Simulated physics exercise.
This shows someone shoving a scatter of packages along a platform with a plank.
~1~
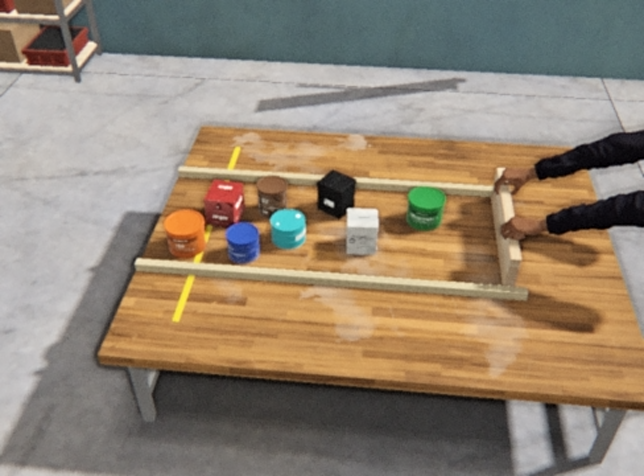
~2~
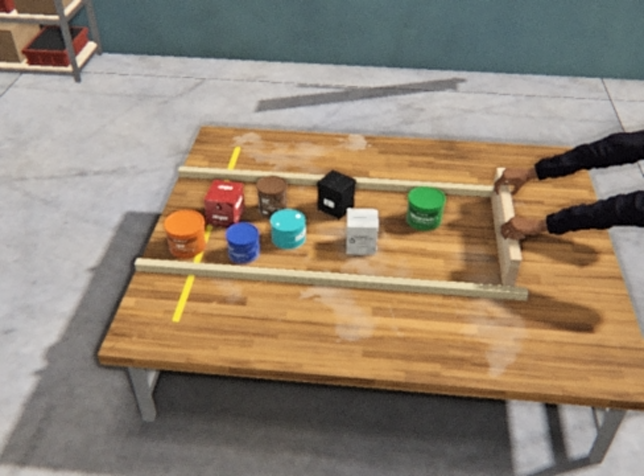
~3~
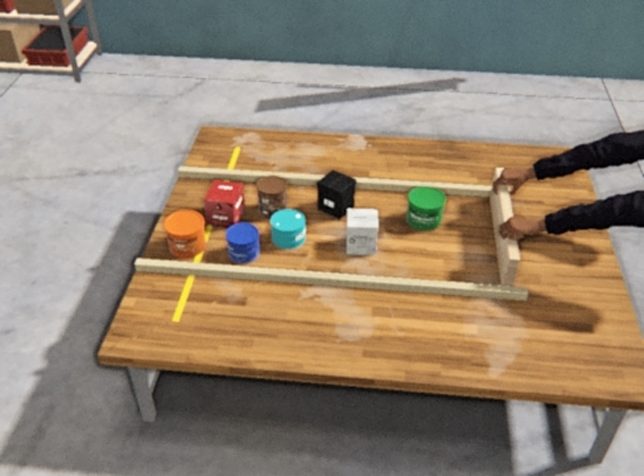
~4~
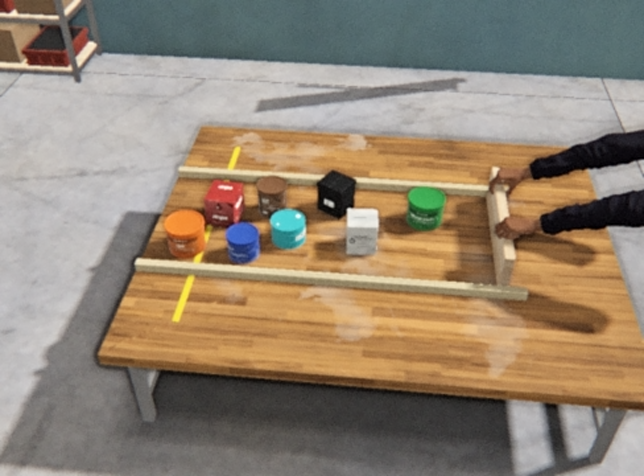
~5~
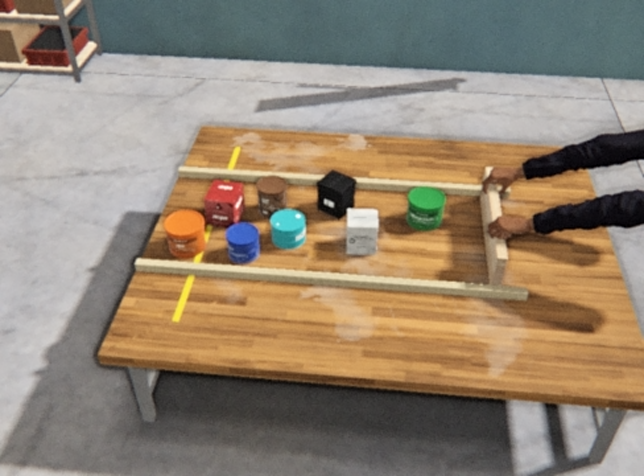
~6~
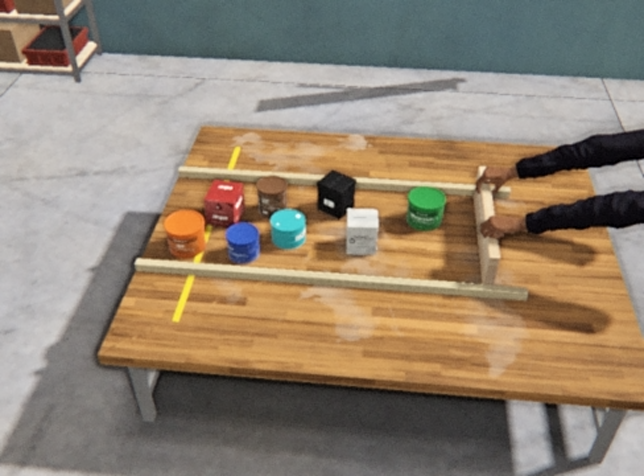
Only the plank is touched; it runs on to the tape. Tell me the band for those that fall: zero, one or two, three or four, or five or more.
As it turns out, the number that fall off is one or two.
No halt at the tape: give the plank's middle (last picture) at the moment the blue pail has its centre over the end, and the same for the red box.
For the blue pail at (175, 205), for the red box at (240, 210).
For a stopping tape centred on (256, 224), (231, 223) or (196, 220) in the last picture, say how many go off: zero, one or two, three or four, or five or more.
One after another: None at all; one or two; 3 or 4.
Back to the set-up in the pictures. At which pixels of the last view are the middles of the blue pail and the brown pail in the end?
The blue pail stops around (184, 242); the brown pail around (166, 192).
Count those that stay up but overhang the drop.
That would be 3.
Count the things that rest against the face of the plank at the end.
In contact: 4.
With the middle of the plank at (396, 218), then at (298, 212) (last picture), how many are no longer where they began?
At the one place 1, at the other 6.
A little later, none off yet; orange pail at rest near (186, 234); red box at rest near (225, 204); blue pail at rest near (243, 244).
When it is over, the number that fall off is one or two; down, red box.
